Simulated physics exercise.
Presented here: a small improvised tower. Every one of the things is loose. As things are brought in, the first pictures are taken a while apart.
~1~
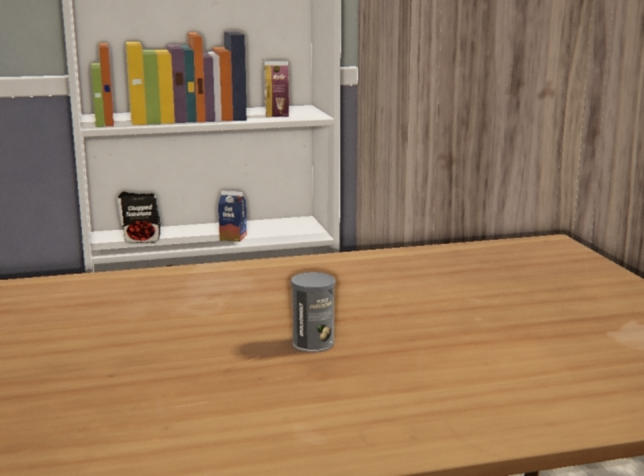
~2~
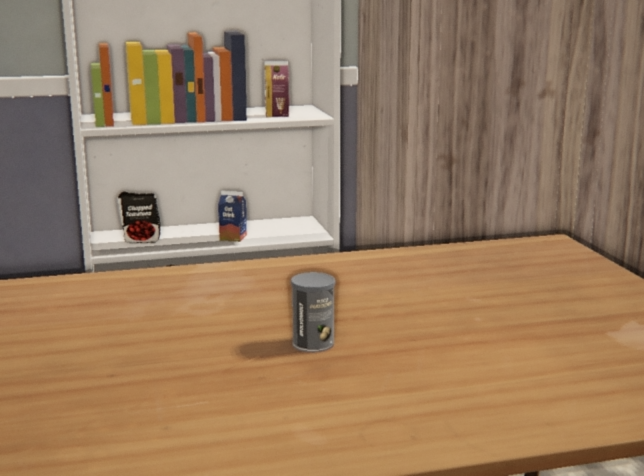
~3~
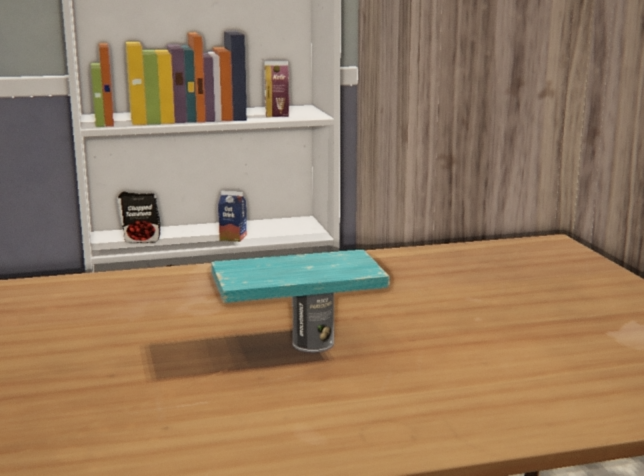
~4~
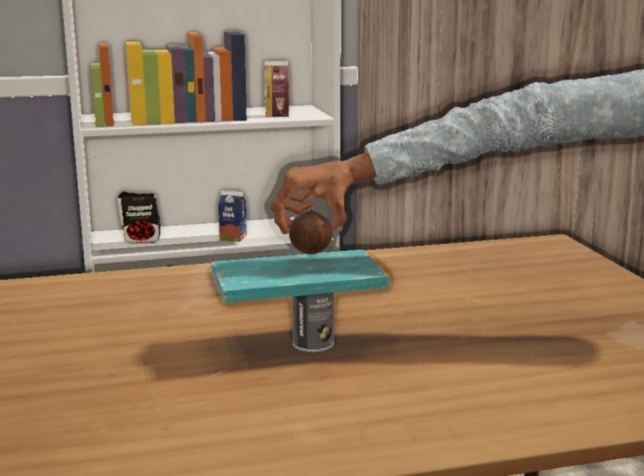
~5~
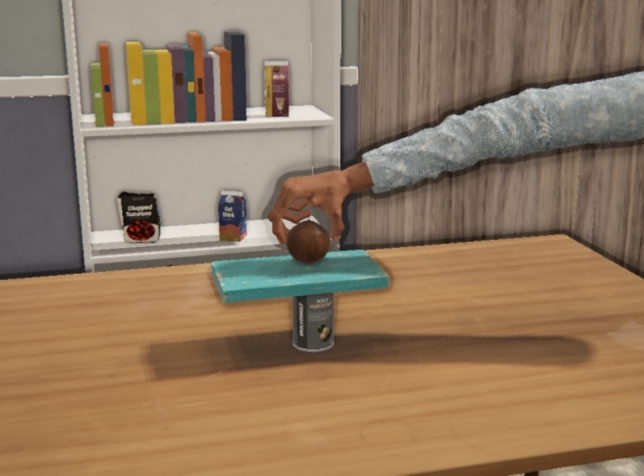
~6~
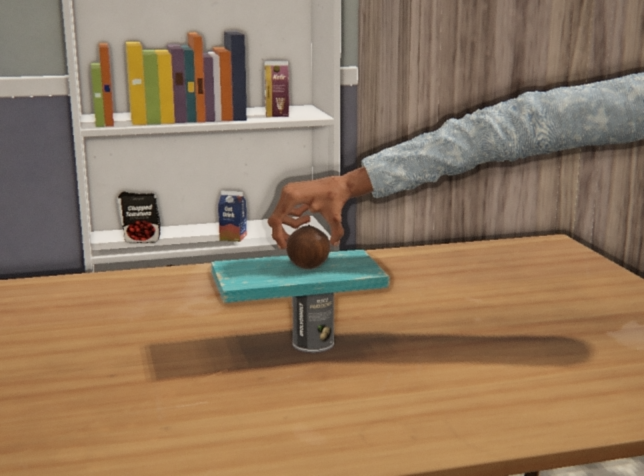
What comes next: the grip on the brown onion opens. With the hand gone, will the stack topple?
No, it stays standing.
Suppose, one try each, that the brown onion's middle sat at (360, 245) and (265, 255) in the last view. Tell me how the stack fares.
First try: Stands; second try: Topples.
Then, 0.20 s later than the last frame, all is still.
Then, 0.60 s later than the last frame, brown onion resting near (308, 247).
When it is over, all 3 as before. End places, in pixels of the last picture, brown onion near (308, 247). The stack keeps its balance.
